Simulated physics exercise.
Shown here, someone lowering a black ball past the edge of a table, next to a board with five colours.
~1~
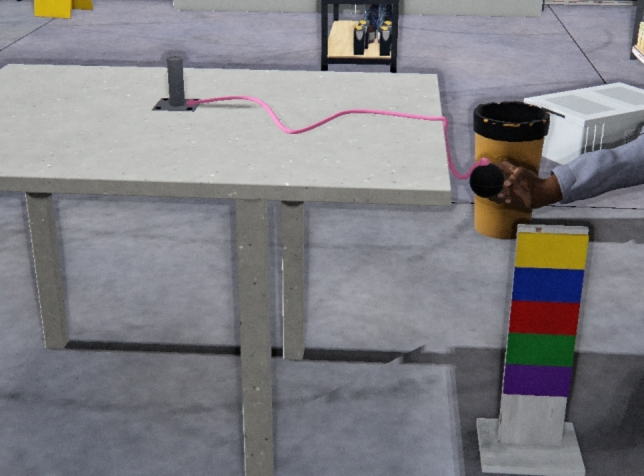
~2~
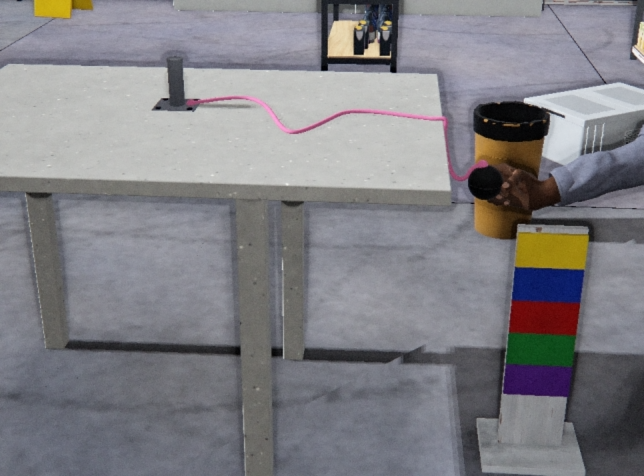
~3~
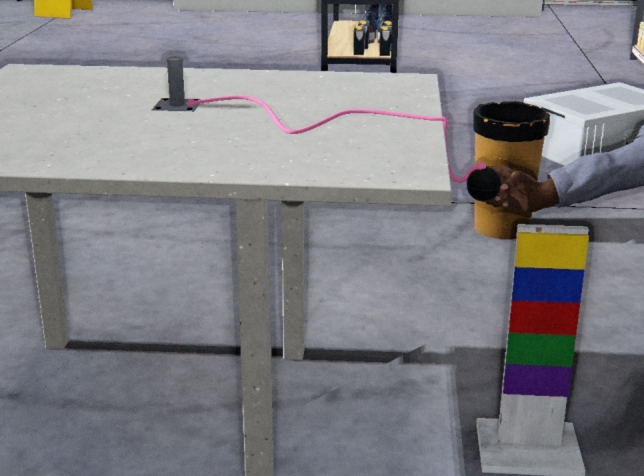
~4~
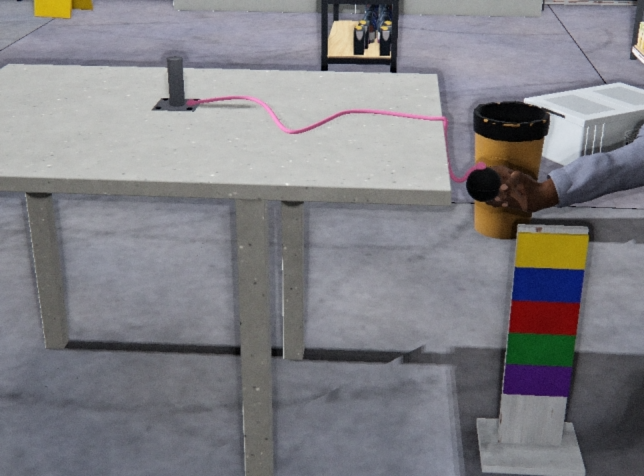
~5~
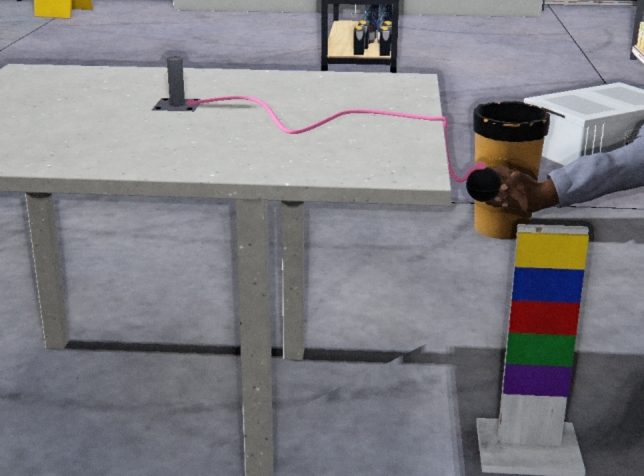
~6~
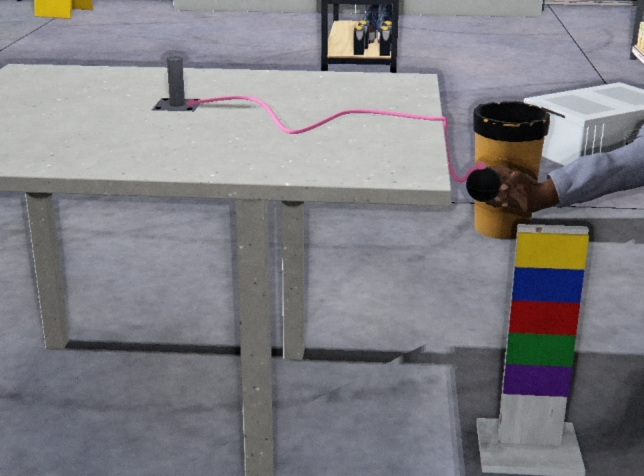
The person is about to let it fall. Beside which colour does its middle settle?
The lead holds its middle at green.
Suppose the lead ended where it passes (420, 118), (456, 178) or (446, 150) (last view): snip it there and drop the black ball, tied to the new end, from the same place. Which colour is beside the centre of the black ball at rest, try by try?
In that order: Yellow; red; blue.
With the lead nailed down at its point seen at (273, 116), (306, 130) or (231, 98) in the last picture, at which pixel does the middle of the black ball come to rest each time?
Try by try, around (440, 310), (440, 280) and (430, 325).
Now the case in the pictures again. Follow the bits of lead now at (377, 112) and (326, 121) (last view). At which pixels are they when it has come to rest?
They go to (442, 176) and to (424, 124).
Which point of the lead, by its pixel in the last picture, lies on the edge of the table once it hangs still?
At (335, 116), roughly.
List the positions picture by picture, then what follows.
In the first picture, black ball (487, 181); yellow (552, 252); blue (548, 286); red (544, 319); green (541, 351); purple (537, 382).
In the second picture, black ball (486, 183); lead through (225, 99) (271, 113) (308, 129) (365, 112) (444, 129).
In the third picture, black ball (484, 184).
In the fourth picture, black ball (484, 185); lead through (225, 99) (271, 113) (308, 129) (365, 112) (444, 129).
In the fifth picture, black ball (484, 185).
In the sixth picture, black ball (484, 185); lead through (225, 99) (271, 113) (308, 129) (365, 112) (444, 129).
A little later, ball near (446, 322); level with red.
Next, ball near (428, 338); level with green.
When it is over, ball near (430, 339); level with green. At green.
